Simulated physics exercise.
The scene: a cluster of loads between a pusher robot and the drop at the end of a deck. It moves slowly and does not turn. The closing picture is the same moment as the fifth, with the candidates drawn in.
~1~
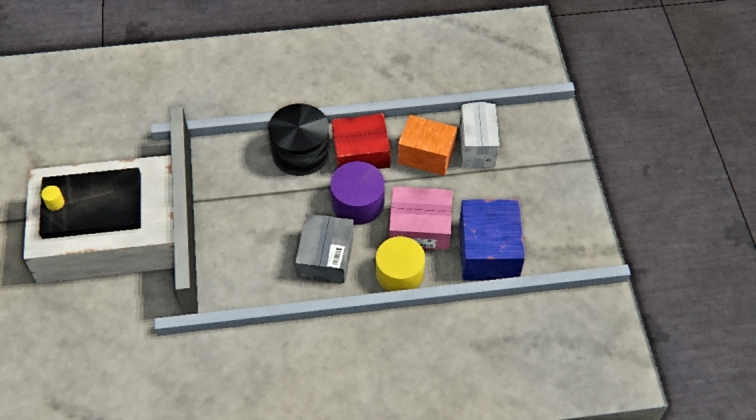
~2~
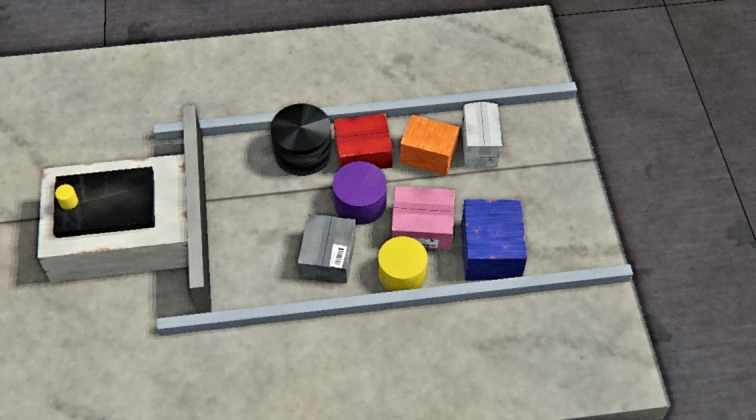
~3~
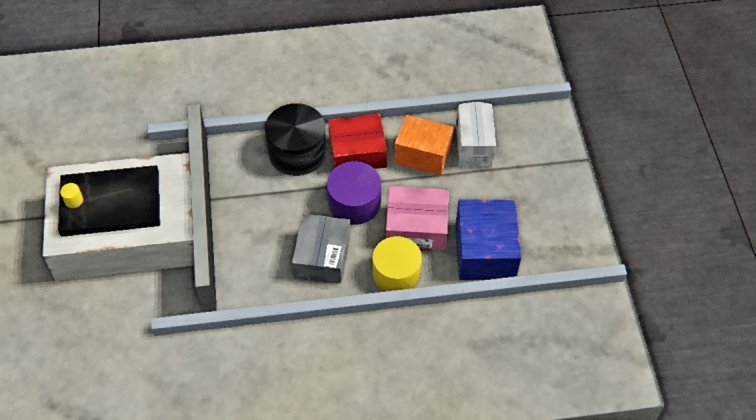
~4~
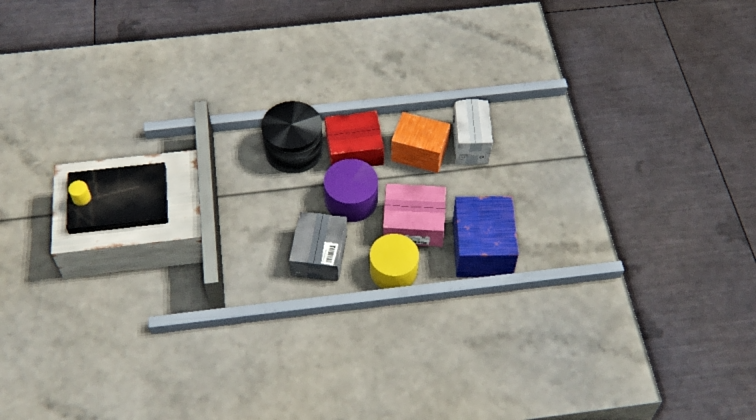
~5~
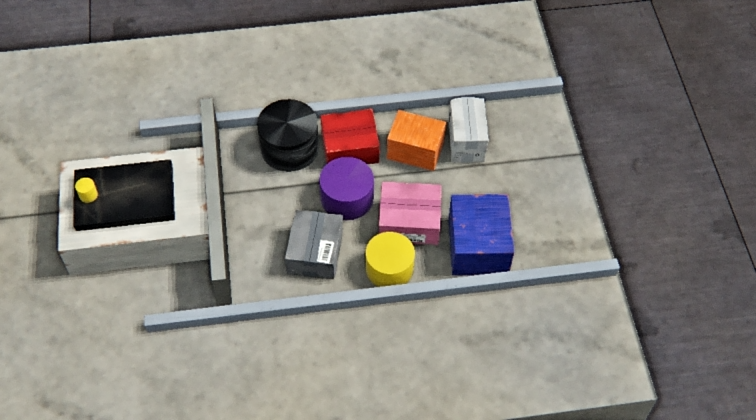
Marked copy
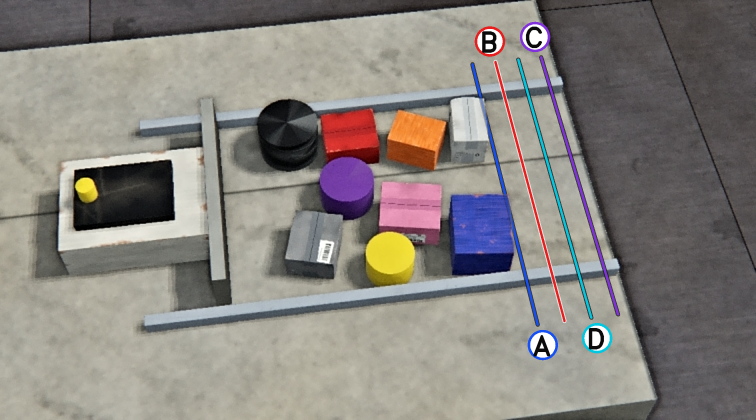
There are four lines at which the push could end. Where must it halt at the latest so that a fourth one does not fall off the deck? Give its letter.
No farther than A.
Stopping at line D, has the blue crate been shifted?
By then, yes.
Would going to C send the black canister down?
By then, yes.
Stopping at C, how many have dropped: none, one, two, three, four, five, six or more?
In all, six or more.
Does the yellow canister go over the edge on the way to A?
No.
On the copy, A at (502, 184); B at (527, 181); C at (576, 175); D at (552, 178).
On A. First, robot (240, 181); white parcel (499, 131); orange crate (455, 142).
Then, robot (347, 169); white parcel (563, 132); blue crate (572, 223).
Finally, robot (426, 160); orange crate over the edge; blue crate over the edge; three fallen.
By contrast, B drops six; C drops nine; D drops six.
